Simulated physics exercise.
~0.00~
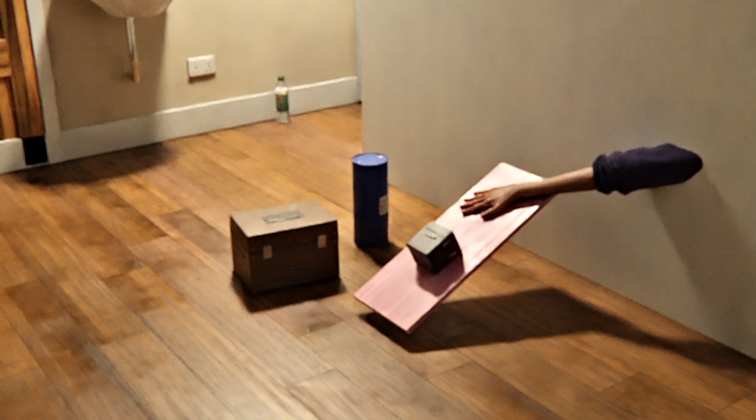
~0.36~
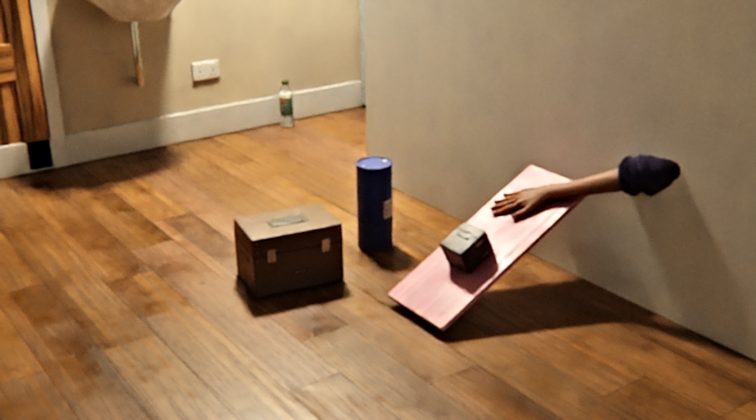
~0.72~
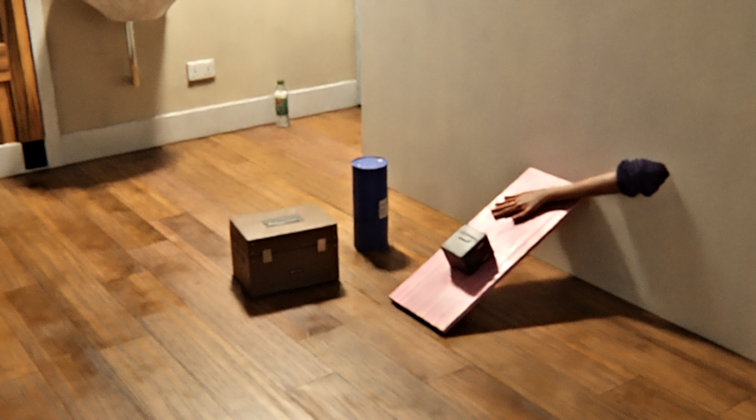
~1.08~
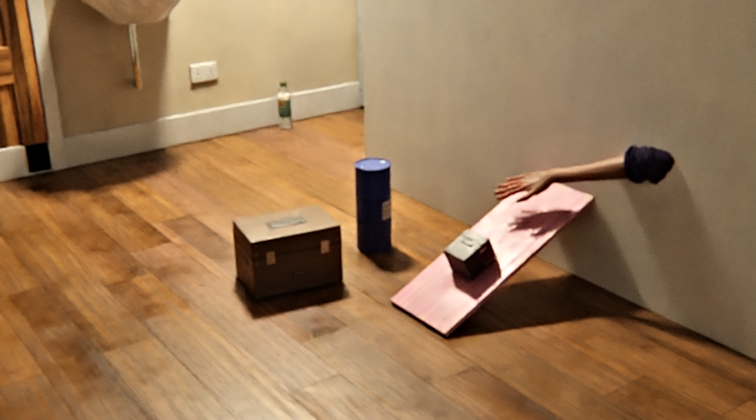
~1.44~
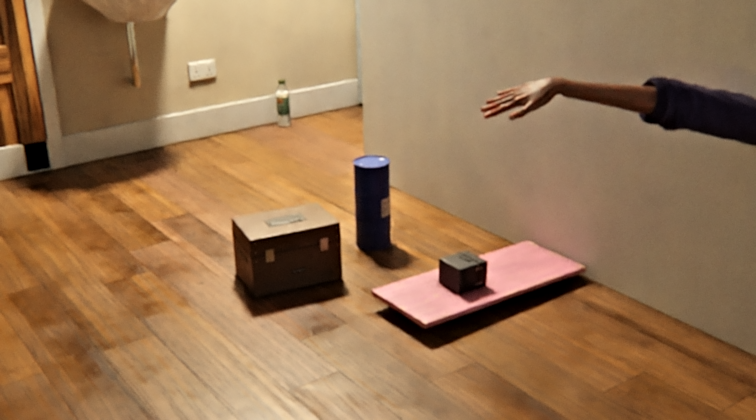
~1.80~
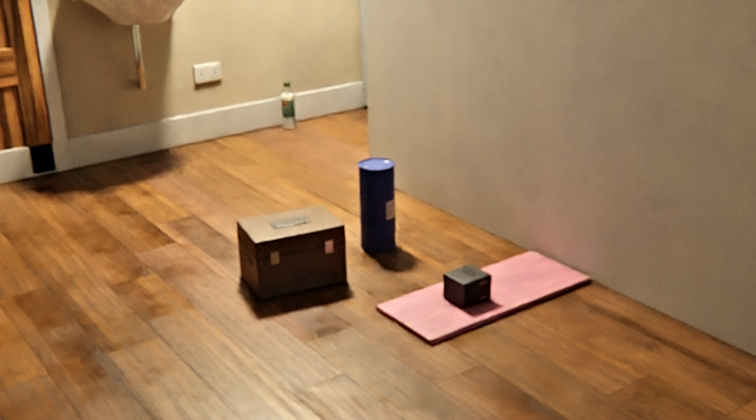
A hand lets go of a tilted pink board, which drops flat on the floor.
